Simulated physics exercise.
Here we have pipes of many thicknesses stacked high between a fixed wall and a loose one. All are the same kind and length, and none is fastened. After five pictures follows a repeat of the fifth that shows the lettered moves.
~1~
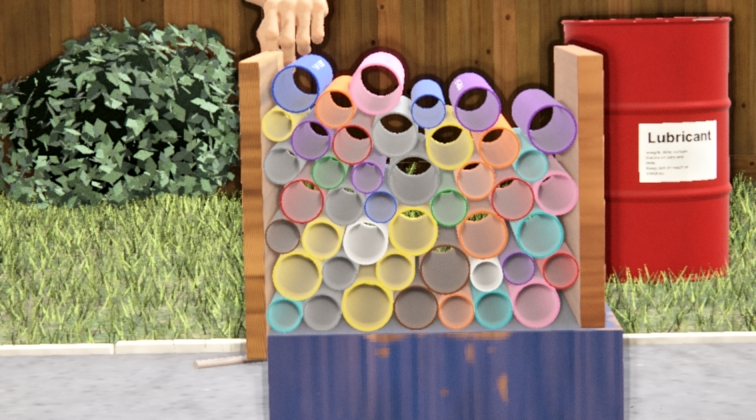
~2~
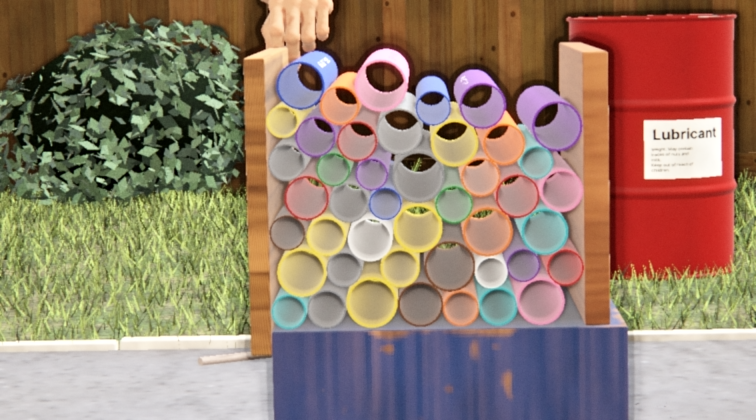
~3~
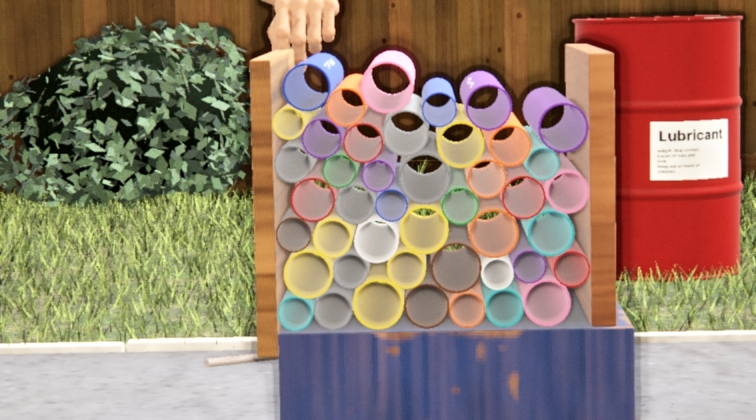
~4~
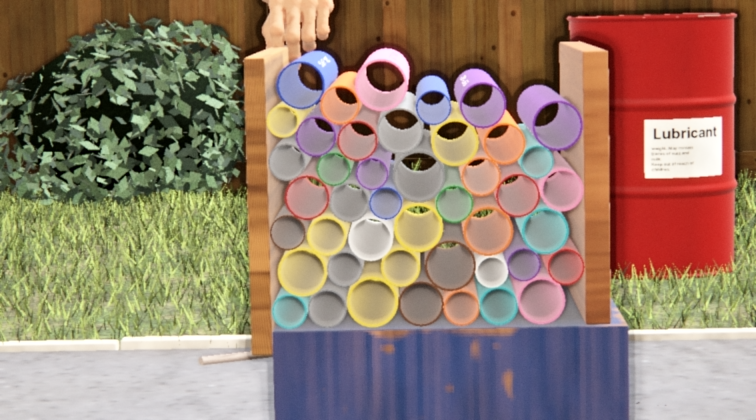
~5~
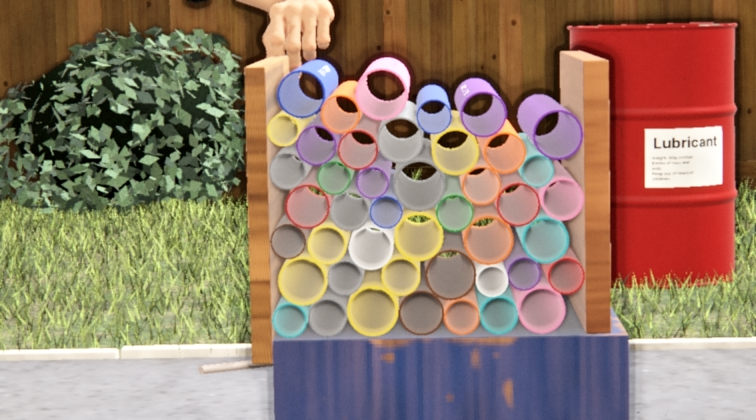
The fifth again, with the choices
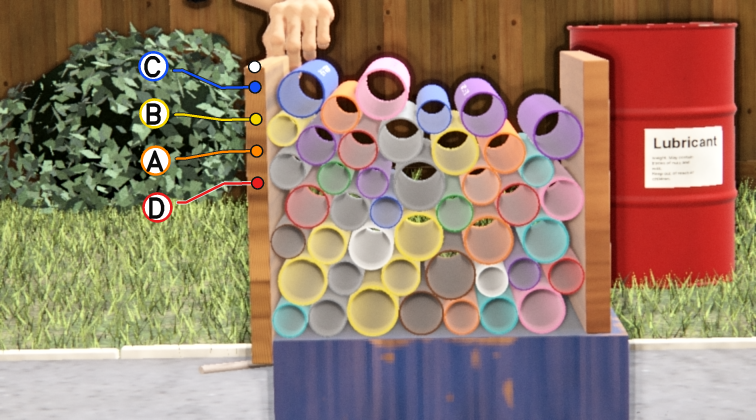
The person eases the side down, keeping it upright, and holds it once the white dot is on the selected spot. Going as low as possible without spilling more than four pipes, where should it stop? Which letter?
Slide it to D.
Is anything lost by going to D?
At D: Yes.
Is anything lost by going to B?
No.
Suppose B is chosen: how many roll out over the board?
At B the number is none.
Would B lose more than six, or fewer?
Fewer than six.
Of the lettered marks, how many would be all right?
Four of them.
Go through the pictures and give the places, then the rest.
The first picture shows a brown pipe (283, 236); a red pipe (302, 201); a green pipe (328, 173).
The second picture shows a green pipe (333, 170); an orange pipe (481, 177).
The third picture shows an orange pipe (510, 145); a blue pipe (307, 88).
The fourth picture shows side board (273, 187).
The fifth picture shows a turquoise pipe (499, 315); a grey pipe (345, 278); a brown pipe (288, 241).
On the copy, A at (257, 151); B at (256, 119); C at (255, 87); D at (258, 183); the white dot at (255, 67).
On D. First, top of the board (268, 125).
Then, top of the board (269, 182).
Finally, top of the board (269, 182), two out over the board.
By contrast, A none out over the board; B none out over the board; C none out over the board.
